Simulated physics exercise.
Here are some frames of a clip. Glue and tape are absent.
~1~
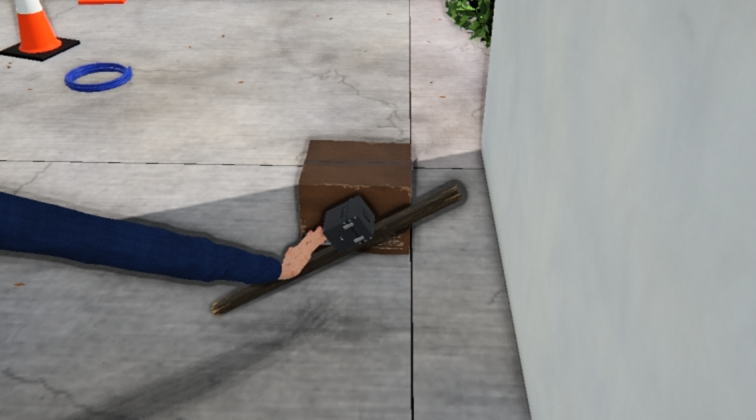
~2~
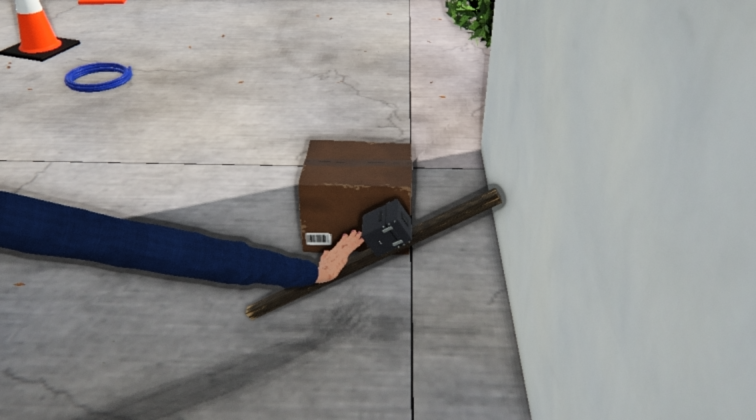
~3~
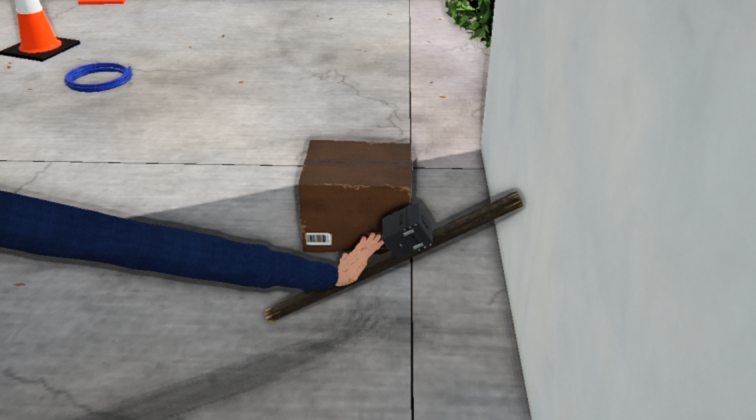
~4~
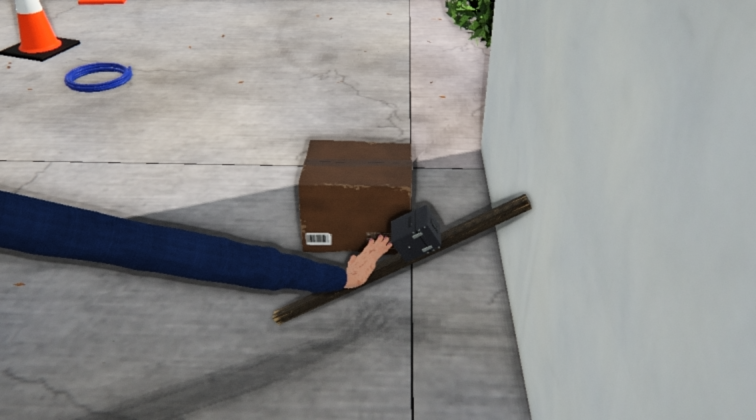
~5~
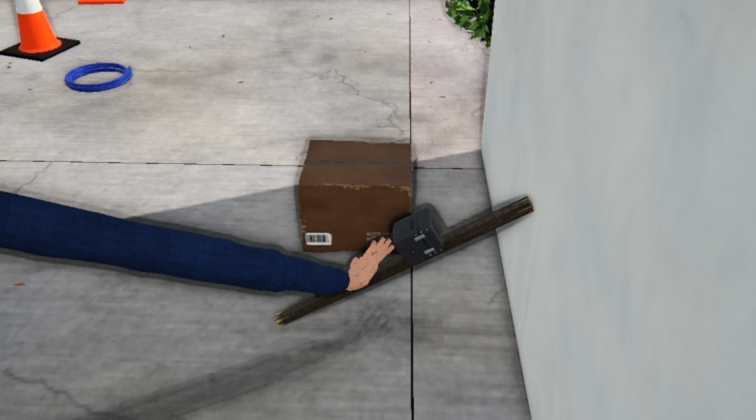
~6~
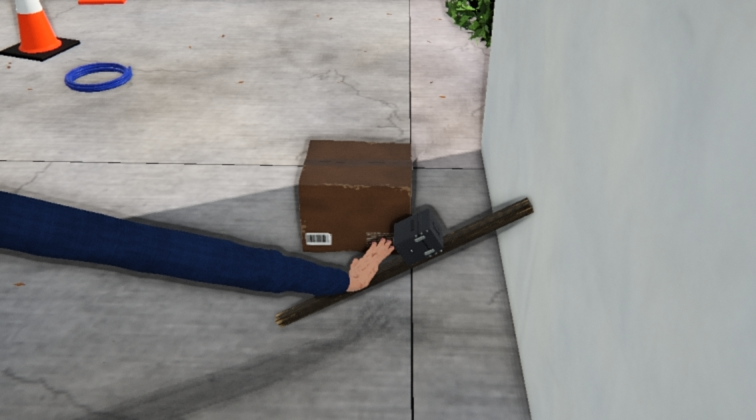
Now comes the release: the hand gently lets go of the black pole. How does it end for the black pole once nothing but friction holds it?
The black pole skids out.
Then, 0.40 s past the last view, black pole sunk by 9° near (386, 282).
Then, 0.50 s past the last view, black pole sunk by 19° near (378, 300).
Then, 0.60 s past the last view, black pole sunk by 32° near (373, 322).
Then, 0.70 s past the last view, black pole sunk by 33° near (373, 320).
Finally, moved from the start, black pole; brown box still in place. Final places as the last picture's camera would see them, black pole near (372, 323). The pole slips out.
